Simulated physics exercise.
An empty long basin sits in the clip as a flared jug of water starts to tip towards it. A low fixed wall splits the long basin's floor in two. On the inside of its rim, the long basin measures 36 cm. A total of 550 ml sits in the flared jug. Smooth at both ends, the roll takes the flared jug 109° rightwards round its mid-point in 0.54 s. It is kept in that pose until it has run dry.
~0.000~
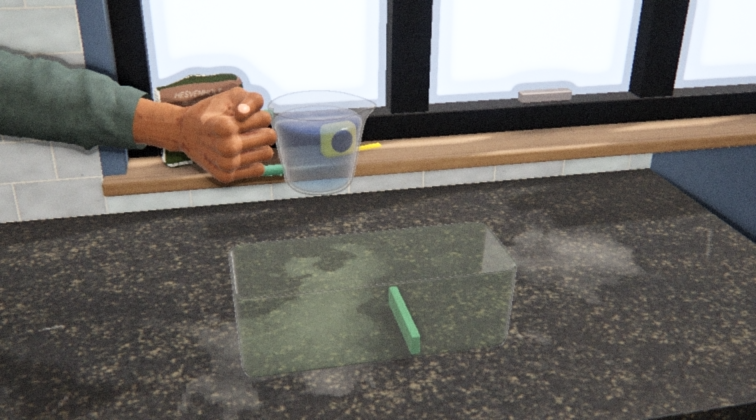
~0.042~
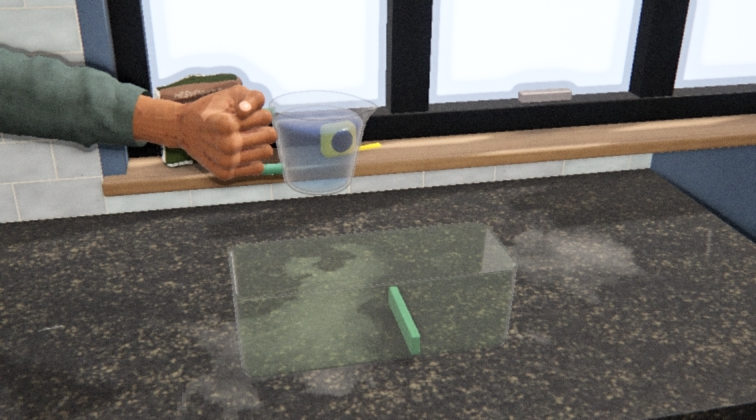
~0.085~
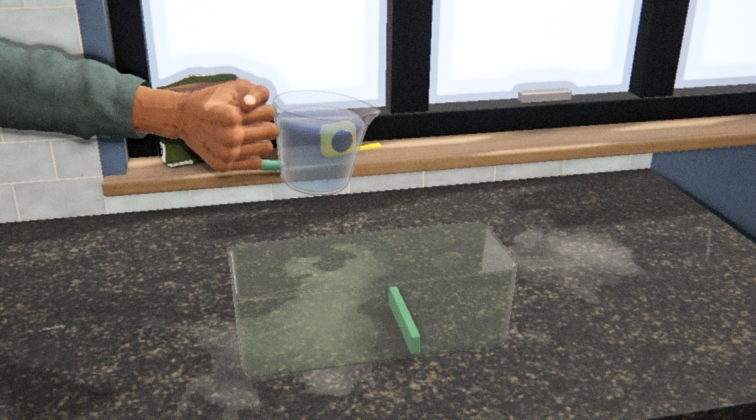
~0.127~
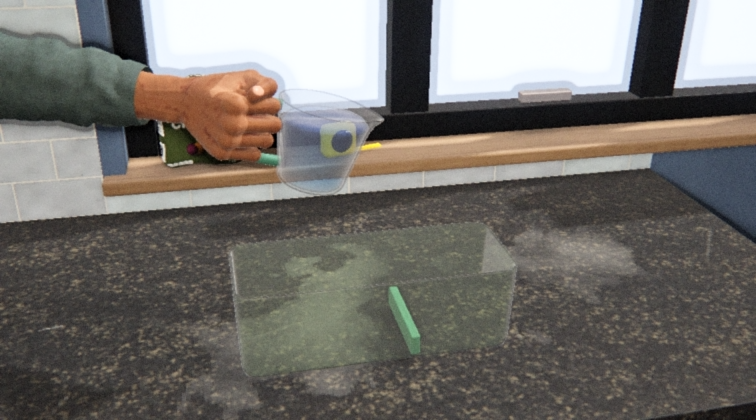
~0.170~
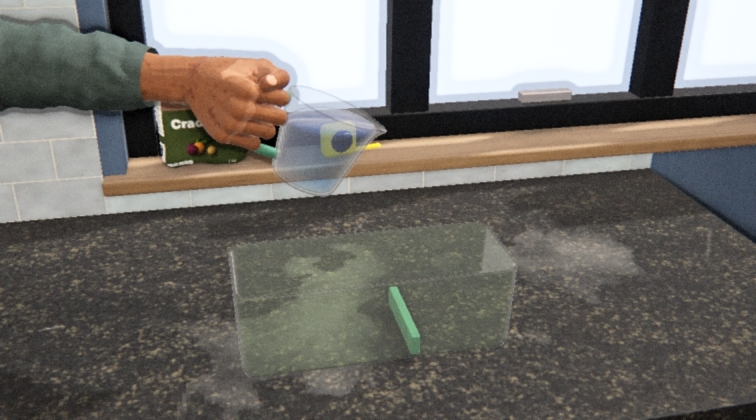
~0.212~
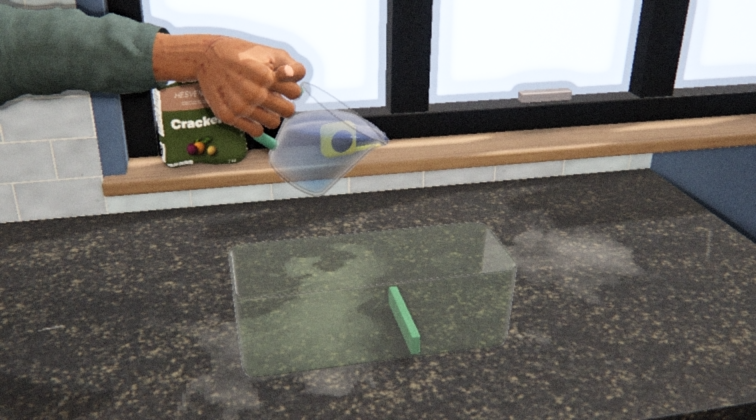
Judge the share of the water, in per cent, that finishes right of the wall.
55 percent, roughly.
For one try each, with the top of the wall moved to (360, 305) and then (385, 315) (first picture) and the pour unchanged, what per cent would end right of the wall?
90 per cent first, 80 per cent second.
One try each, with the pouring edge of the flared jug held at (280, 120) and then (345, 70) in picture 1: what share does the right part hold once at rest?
In turn about 20 and 30 per cent.
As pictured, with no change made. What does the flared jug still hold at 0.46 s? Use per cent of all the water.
Some 34 % of it is still there.
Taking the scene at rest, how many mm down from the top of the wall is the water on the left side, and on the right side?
Close to 20 mm left and close to 10 mm right.
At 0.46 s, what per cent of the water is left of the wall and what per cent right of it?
Left side near 1, right side near 26.
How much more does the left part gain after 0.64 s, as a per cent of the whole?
Change: Approx. 14 %.
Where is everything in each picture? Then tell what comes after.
The first picture shows tilt 0°; pouring edge (376, 103); surface from (274, 120) to (361, 115); the long basin's rim runs from (232, 273) to (501, 245); the wall's top is at (404, 311).
The second picture shows tilt 2°; pouring edge (377, 105); surface from (274, 119) to (362, 115).
The third picture shows tilt 7°; pouring edge (380, 109); surface from (277, 118) to (363, 116).
The fourth picture shows tilt 14°; pouring edge (384, 118); surface from (281, 118) to (368, 119).
The fifth picture shows tilt 25°; pouring edge (386, 129); surface from (284, 120) to (376, 122).
The sixth picture shows tilt 36°; pouring edge (387, 142); surface from (281, 134) to (376, 131); 2 per cent is over the edge.
After 0.46 s the tilt is 103° and 34 per cent is still to pour, 1 is left of the wall and 27 right of it.
After 0.64 s the tilt is 109° and 3 per cent is still to pour, 27 is left of the wall and 57 right of it.
After 0.83 s the tilt is 109° and 0 per cent is still to pour, 38 is left of the wall and 58 right of it.
After 1.04 s the tilt is 109° and 0 per cent is still to pour, 41 is left of the wall and 55 right of it.
In the end 41 per cent lies left of the wall, 55 right of it and 4 outside.
